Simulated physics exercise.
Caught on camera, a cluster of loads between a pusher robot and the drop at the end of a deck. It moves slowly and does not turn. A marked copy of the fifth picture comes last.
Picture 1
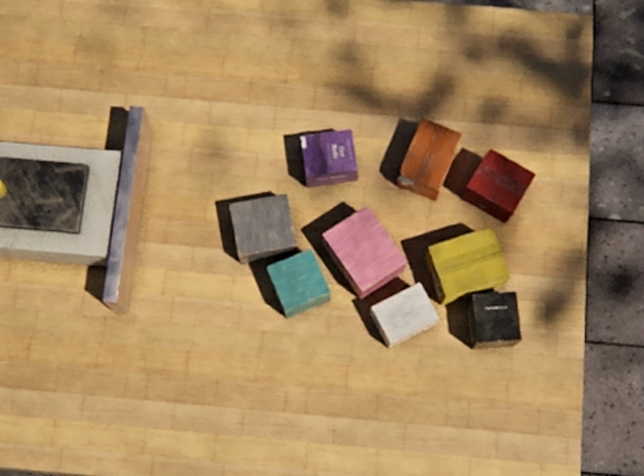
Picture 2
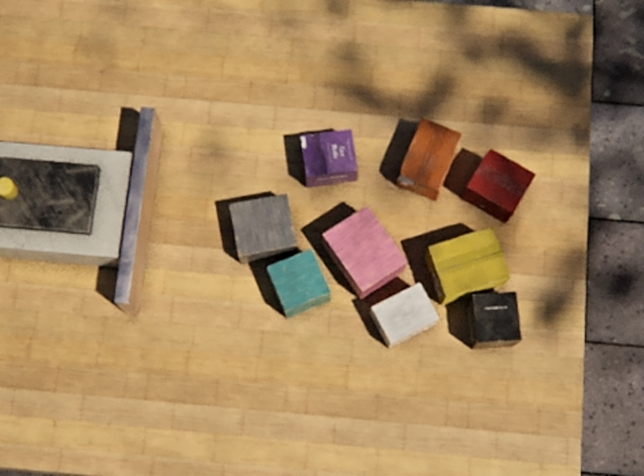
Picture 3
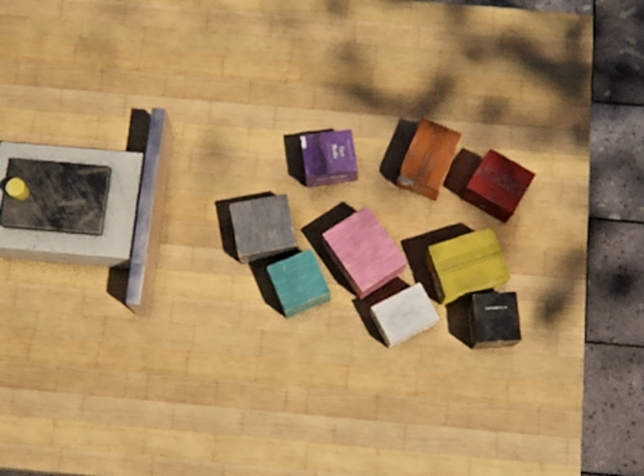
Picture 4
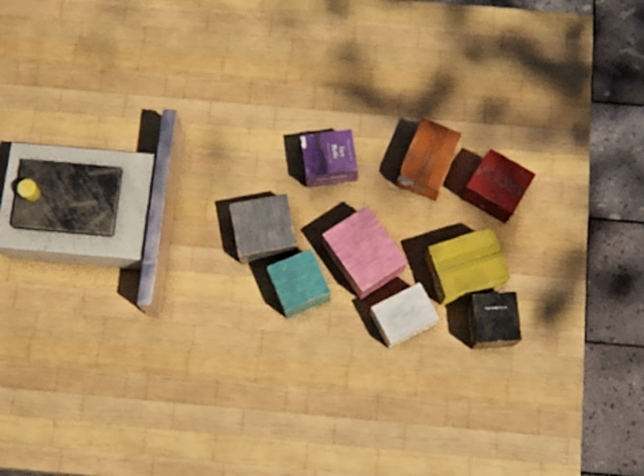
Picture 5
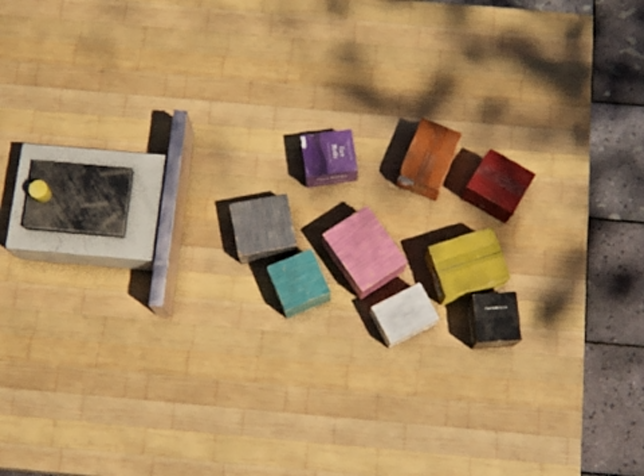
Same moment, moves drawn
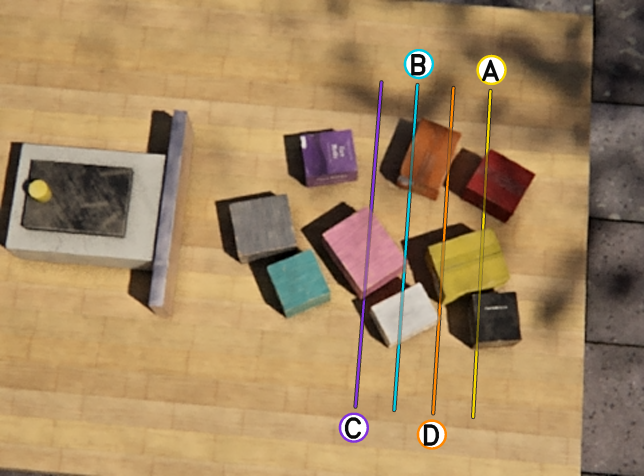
A pale grey machine with a dark top panel, a yellow knob and a wide upright blade at its front slides slowly rightward across a sunlit wooden deck, seen from above. Nine blocks sit ahead of it: purple, orange and red above, grey, teal, pink, white, yellow and black below. The machine keeps straight, narrowing the gap, while the blocks and camera stay still.
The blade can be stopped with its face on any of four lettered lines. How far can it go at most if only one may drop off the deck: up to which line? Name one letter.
D is the last line within the limit.
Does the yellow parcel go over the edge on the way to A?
Yes.
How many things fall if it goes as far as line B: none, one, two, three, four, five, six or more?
By then, none.
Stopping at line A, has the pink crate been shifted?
Yes.
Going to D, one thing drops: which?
The yellow parcel.
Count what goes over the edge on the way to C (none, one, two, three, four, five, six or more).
In all, none.
On the marked copy, A at (482, 248); B at (406, 241); C at (369, 238); D at (444, 245).
With D. Early on, robot (185, 207); turquoise crate (303, 288); pink crate (375, 256).
Further on, robot (287, 216); yellow parcel (520, 275); black box (503, 327).
At the end, robot (360, 222); yellow parcel over the edge; red box (573, 185); one fallen.
As for the rest, A drops two; B is within the limit but short; C is within the limit but short.
